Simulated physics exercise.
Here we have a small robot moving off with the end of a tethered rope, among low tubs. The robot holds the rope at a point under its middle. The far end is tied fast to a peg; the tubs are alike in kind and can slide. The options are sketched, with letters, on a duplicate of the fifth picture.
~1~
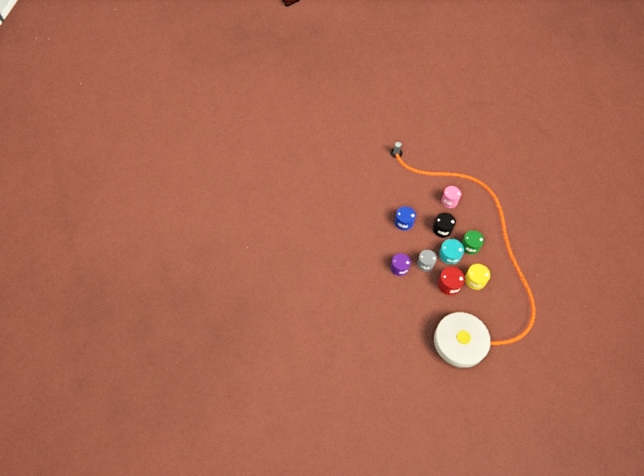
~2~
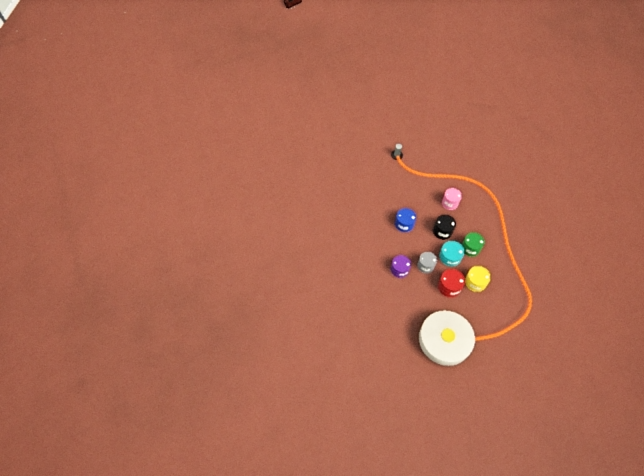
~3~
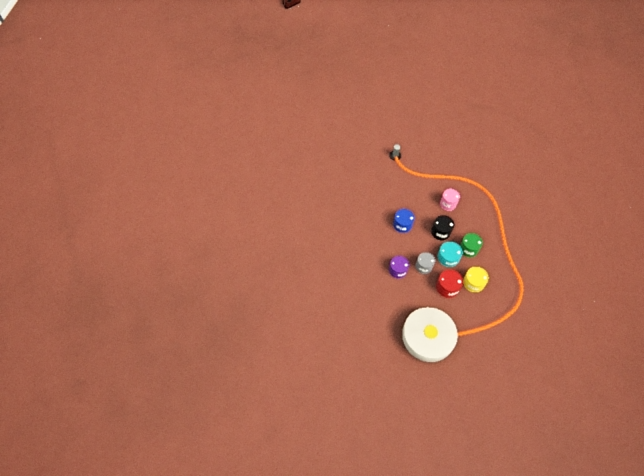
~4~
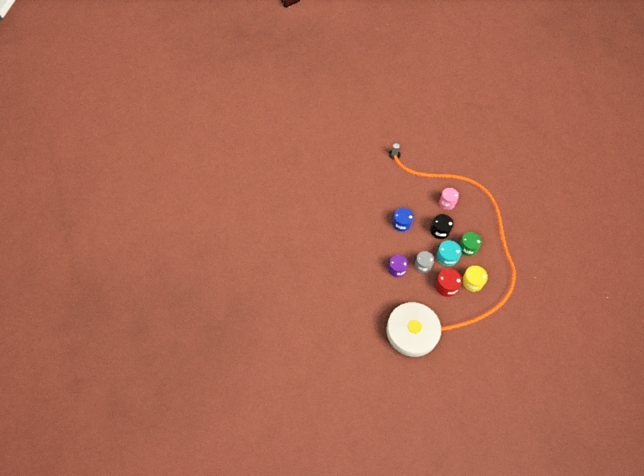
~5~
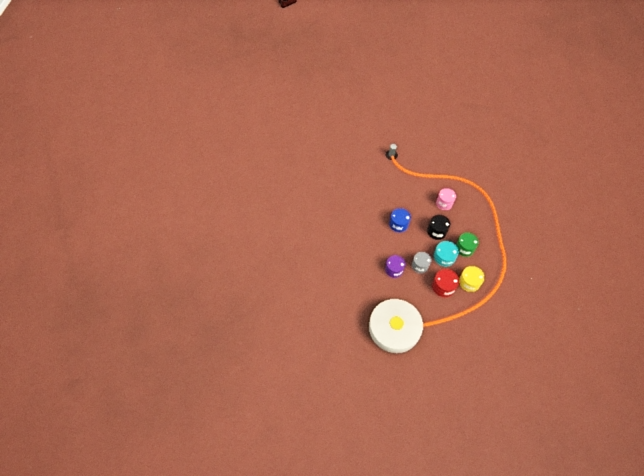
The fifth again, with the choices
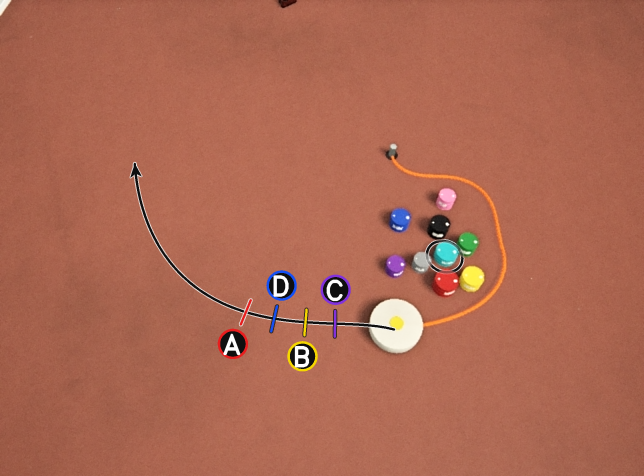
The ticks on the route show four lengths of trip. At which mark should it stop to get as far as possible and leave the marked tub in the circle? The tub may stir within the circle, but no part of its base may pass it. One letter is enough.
Up to mark B.
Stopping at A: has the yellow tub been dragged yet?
Yes.
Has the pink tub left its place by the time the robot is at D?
Yes.
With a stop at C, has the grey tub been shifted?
By then, no.
On the marked copy, A at (246, 312); B at (306, 322); C at (335, 324); D at (274, 319); the ring at (445, 256); the route from (394, 329) via (201, 291) to (135, 164).
Taking B. A third of the way, robot (363, 322); turquoise tub (446, 254).
Two thirds of the way, robot (333, 320); turquoise tub (446, 254).
When it is over, robot (305, 319); turquoise tub (445, 253); yellow tub (458, 270); pink tub (443, 201); the turquoise tub is still in its ring.
As for the rest, A drags the ringed tub to (416, 242); C is safe but short; D drags the ringed tub to (430, 249).
